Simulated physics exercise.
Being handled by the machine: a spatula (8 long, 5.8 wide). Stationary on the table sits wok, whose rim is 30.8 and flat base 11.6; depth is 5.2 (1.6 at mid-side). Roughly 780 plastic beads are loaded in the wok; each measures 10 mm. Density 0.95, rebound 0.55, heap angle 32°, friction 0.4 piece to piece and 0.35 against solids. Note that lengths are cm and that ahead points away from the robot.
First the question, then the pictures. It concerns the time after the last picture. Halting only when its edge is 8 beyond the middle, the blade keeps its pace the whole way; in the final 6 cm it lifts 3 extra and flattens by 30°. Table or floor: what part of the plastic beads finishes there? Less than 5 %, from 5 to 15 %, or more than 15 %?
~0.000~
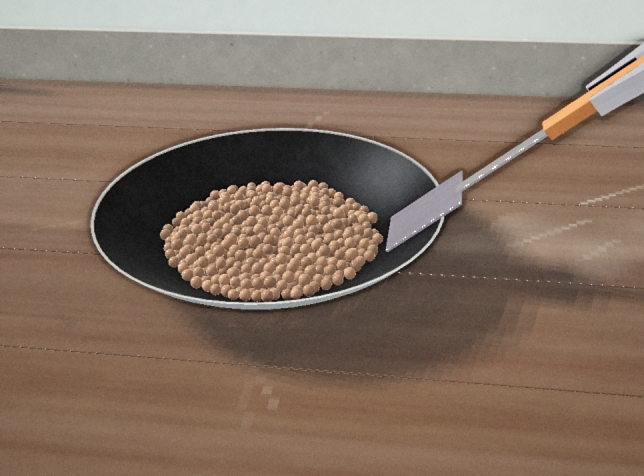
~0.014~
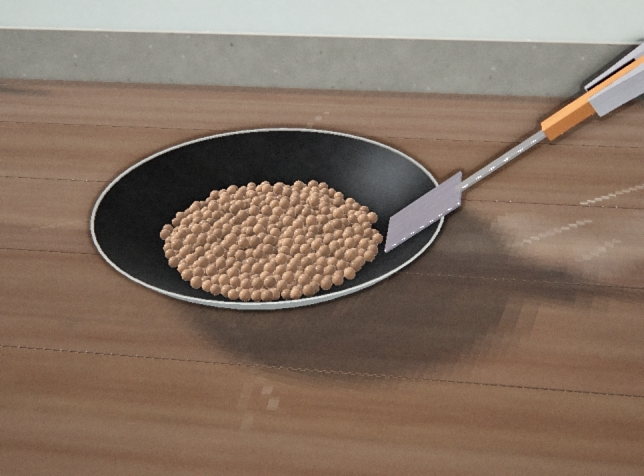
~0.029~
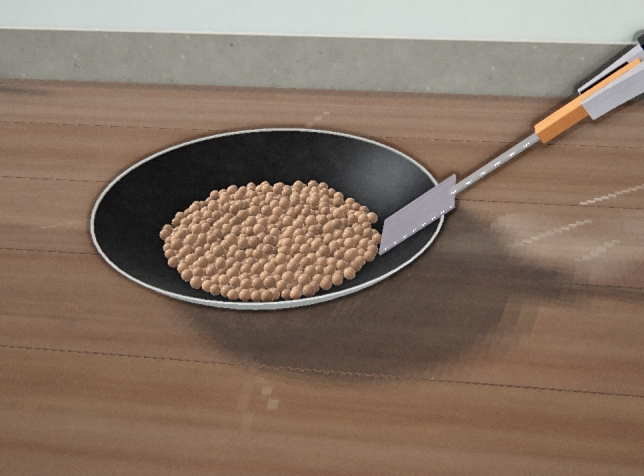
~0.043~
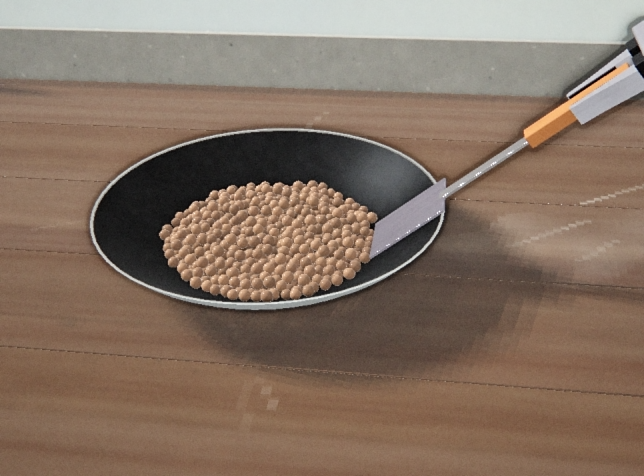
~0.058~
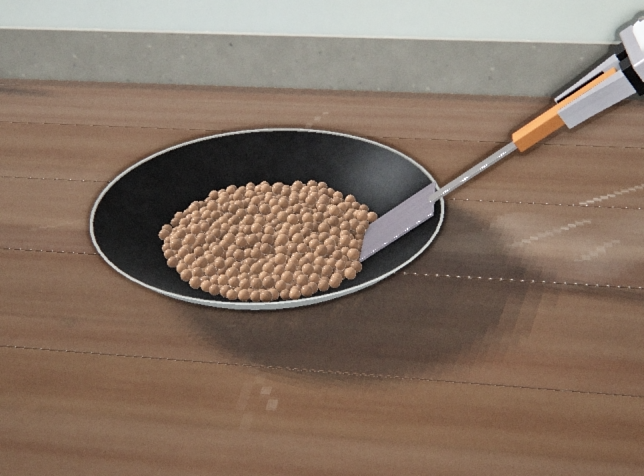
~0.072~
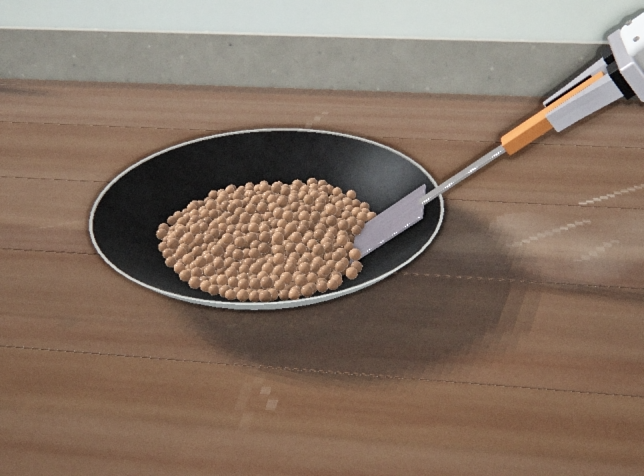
Less than 5 %.
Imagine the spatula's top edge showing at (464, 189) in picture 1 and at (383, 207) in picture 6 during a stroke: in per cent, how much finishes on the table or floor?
Around 10 per cent finishes on the table or floor.
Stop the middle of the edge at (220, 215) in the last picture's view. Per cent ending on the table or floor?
I'd estimate about 0 per cent.
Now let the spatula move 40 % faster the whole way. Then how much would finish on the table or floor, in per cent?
0 per cent, roughly.
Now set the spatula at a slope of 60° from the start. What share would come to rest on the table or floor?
It would come to roughly 0 percent.
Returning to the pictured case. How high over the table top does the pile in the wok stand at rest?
About 5.5 centimetres.
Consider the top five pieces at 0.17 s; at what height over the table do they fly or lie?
About 4 cm.
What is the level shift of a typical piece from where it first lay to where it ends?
Level distance of roughly 3 cm.
By 0.17 s, sloping 40°, highest piece 4 above the table; 775 in the wok.
By 0.27 s, sloping 30°, highest piece 5 above the table; 775 in the wok.
By 0.52 s, sloping 10°, highest piece 6 above the table; 775 in the wok.
By 1.57 s, sloping 10°, highest piece 5 above the table; 775 in the wok.
Final count, 775 in the wok. That is 0 % on the table or floor.
